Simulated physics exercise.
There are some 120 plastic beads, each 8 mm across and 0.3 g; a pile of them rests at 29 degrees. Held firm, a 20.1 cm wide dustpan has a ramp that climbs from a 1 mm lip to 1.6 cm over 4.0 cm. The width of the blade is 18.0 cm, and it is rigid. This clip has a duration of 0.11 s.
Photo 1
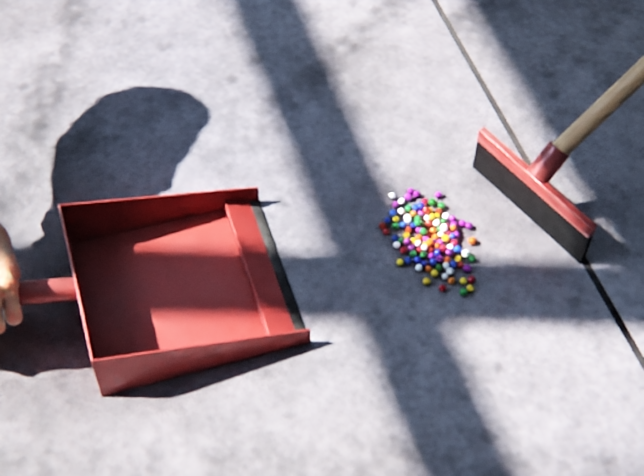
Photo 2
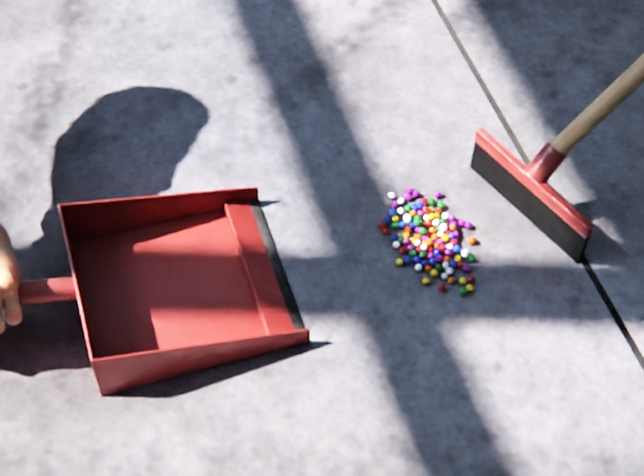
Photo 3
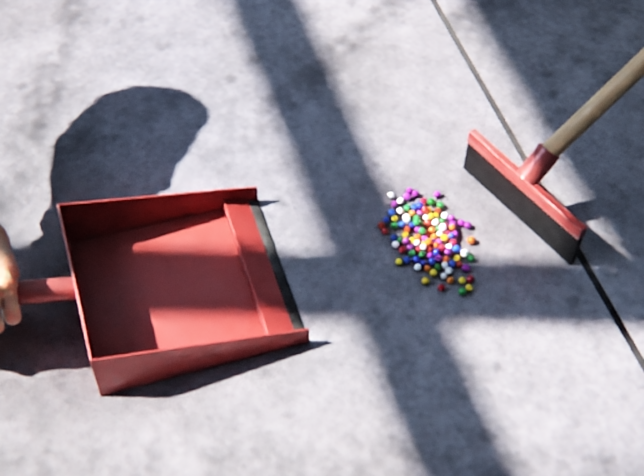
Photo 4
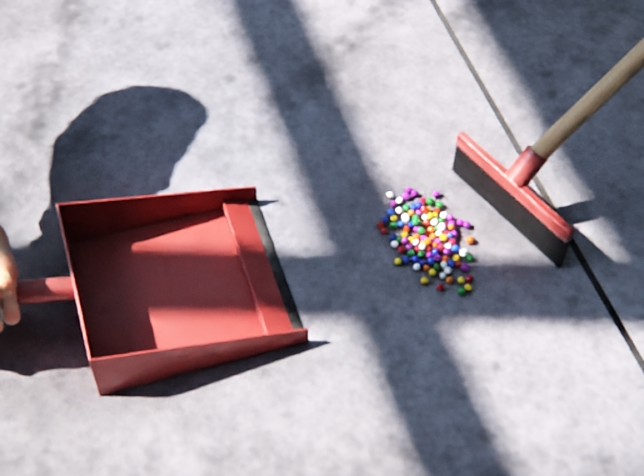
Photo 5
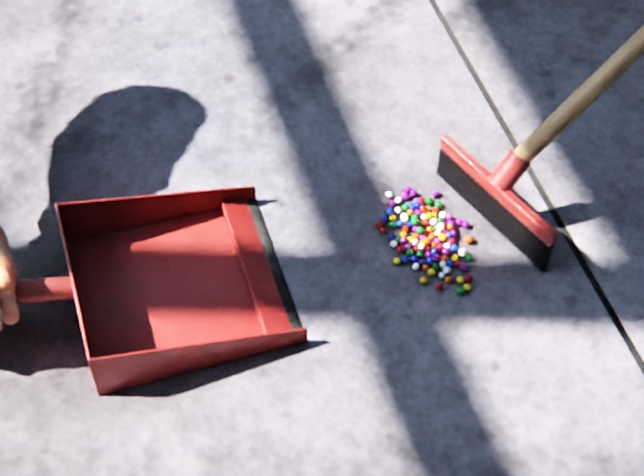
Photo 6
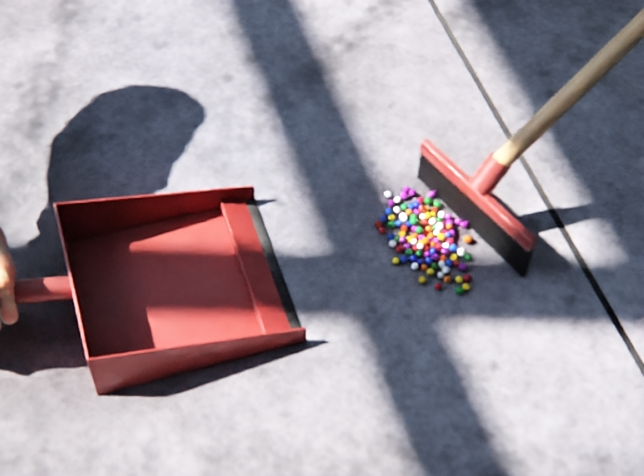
Red squeegee-like broom sliding left across sunlit concrete up to a pile of colourful beads, while a hand holds a red dustpan still.
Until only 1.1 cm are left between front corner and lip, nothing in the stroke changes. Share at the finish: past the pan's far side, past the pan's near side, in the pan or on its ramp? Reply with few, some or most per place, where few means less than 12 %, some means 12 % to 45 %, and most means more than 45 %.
Past the pan's far side = few, past the pan's near side = some, in the pan or on its ramp = some.
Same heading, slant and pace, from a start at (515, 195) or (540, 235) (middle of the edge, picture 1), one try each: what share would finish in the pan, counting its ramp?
Estimates: 20 percent and 25 percent.
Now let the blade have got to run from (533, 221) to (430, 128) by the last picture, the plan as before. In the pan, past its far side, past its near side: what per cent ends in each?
Pan 0, far 10, near 0.
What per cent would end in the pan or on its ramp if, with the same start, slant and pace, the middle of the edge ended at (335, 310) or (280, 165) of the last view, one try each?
Close to 25 and 0 percent, in that order.
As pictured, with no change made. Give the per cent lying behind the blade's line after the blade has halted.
0 %.
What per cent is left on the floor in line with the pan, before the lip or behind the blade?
Share: Roughly 50 percent.
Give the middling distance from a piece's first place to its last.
That distance is close to 18 cm.
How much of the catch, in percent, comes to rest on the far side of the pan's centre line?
I'd put it near 30 per cent.
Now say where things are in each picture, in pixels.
The first frame shows blade from (590, 232) to (482, 137), moved 0.0 cm, 0 of the pieces shifted so far; middle of the pieces at (429, 234); pan at (168, 296).
The second frame shows blade from (587, 232) to (480, 138), moved 0.3 cm, 0 of the pieces shifted so far; middle of the pieces at (428, 234).
The third frame shows blade from (580, 233) to (473, 139), moved 1.1 cm, 0 of the pieces shifted so far; middle of the pieces at (427, 234).
The fourth frame shows blade from (568, 236) to (461, 141), moved 2.4 cm, 0 of the pieces shifted so far; middle of the pieces at (426, 234).
The fifth frame shows blade from (551, 240) to (445, 144), moved 4.3 cm, 0 of the pieces shifted so far; middle of the pieces at (425, 233).
The sixth frame shows blade from (530, 245) to (425, 149), moved 6.6 cm, 0 of the pieces shifted so far; middle of the pieces at (424, 233); pan at (164, 295).
Then, 0.10 s after the last picture, middle of the blade 12 cm from the lip; 0 % over the lip, far side 0 %, near side 5 %.
Then, 0.16 s after the last picture, middle of the blade 6 cm from the lip; 0 % over the lip, far side 0 %, near side 15 %.
Then, 0.37 s after the last picture, middle of the blade 4 cm from the lip; 50 % over the lip, far side 0 %, near side 25 %.
In the end, far side 0 %, near side 25 %, pan 25 %, in front of the lip or behind the blade 50 %.
